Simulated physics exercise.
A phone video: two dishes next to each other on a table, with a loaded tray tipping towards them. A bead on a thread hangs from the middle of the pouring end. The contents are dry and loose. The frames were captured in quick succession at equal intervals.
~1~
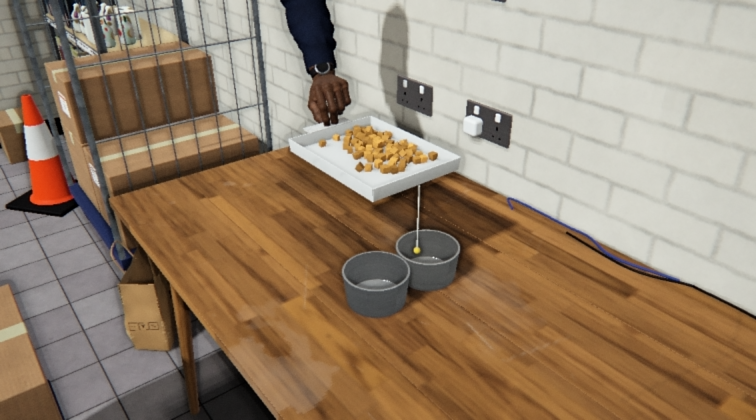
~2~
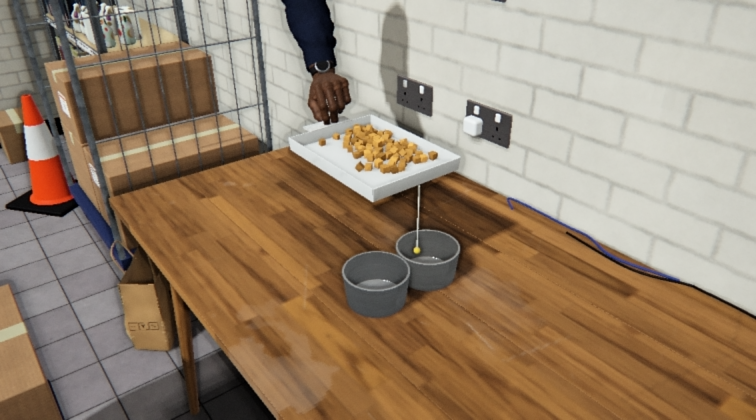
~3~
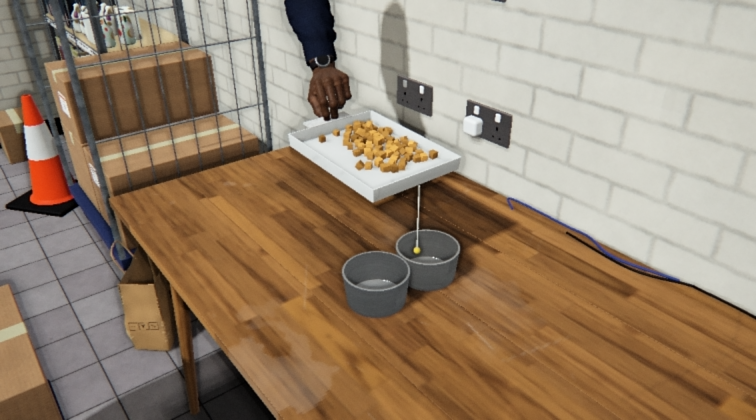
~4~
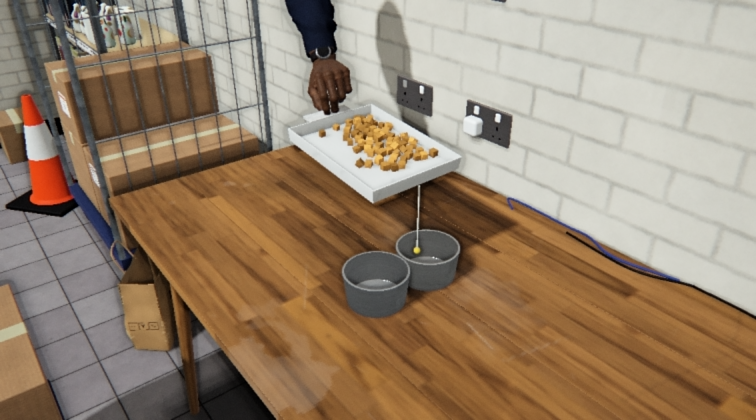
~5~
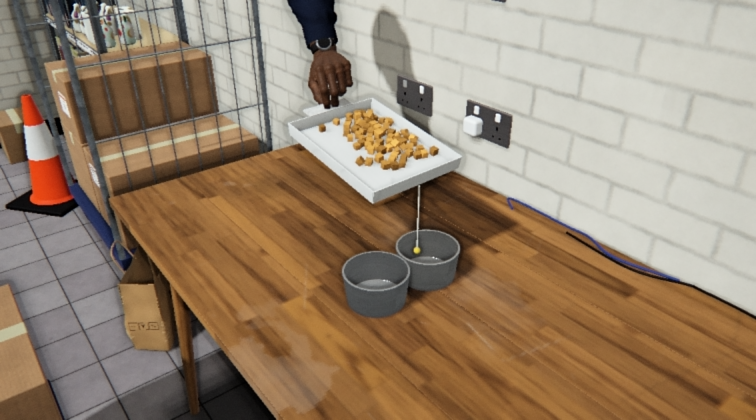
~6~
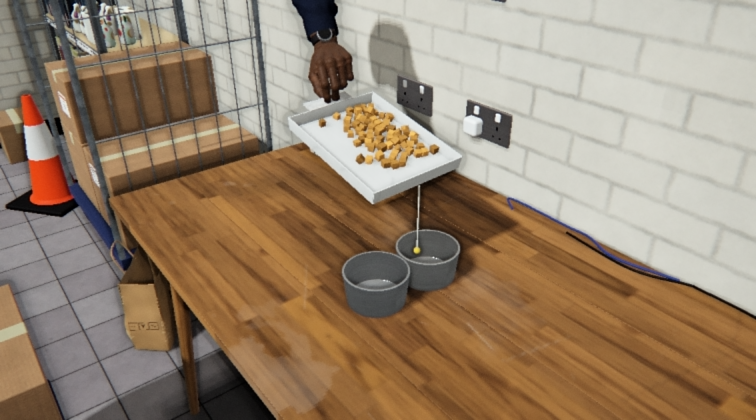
A hand gradually raising the back of a white tray of croutons above two grey dishes on a wooden table.
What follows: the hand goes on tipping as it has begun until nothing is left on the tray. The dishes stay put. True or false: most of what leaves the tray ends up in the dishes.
False.
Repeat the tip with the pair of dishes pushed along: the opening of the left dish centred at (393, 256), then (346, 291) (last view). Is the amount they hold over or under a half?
Catch, run one: Below the halfway mark; run two: Below the halfway mark.
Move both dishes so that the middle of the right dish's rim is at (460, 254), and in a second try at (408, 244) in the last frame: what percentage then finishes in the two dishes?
I'd say about 40 percent, followed by about 0 percent.
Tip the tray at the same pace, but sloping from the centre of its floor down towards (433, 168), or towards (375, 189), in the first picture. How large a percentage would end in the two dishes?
Near 20 % and, after that, 40 %.
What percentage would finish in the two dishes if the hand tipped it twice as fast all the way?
Estimate: Around 10%.
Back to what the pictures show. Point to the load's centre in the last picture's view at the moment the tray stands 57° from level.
Roughly at (408, 163).
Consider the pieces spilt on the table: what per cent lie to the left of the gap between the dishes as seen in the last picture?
Left share: Close to 10 %.
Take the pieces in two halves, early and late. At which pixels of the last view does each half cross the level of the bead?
(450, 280) first, (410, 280) later.
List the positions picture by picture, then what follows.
In the first frame, corners of the pouring end near (373, 188) and (459, 157), level; middle of the load near (377, 148), croutons; left dish near (397, 298); right dish near (449, 272); bead on its thread near (417, 250).
In the second frame, corners of the pouring end near (373, 188) and (459, 157), level; middle of the load near (377, 147).
In the third frame, corners of the pouring end near (373, 189) and (459, 157), tipped barely, lowest at the left corner; middle of the load near (377, 145).
In the fourth frame, corners of the pouring end near (373, 190) and (460, 156), tipped a little, lowest at the left corner; middle of the load near (377, 141).
In the fifth frame, corners of the pouring end near (374, 191) and (460, 156), tipped a little, lowest at the left corner; middle of the load near (378, 137).
In the sixth frame, corners of the pouring end near (374, 192) and (461, 156), tipped a little, lowest at the left corner; middle of the load near (378, 134); left dish near (397, 298); right dish near (449, 272).
Shortly afterwards, tray tipped steeply; all but a few on the tray; only a few in the air.
Next, tray tipped right over; all but a few on the tray; a little outside both; only a few in the air.
Some moments later, tray tipped past a quarter turn; a little in the left dish; all but a few outside both.
In the end, tray tipped past a quarter turn; a little in the left dish; none at all in the right dish; all but a few outside both.
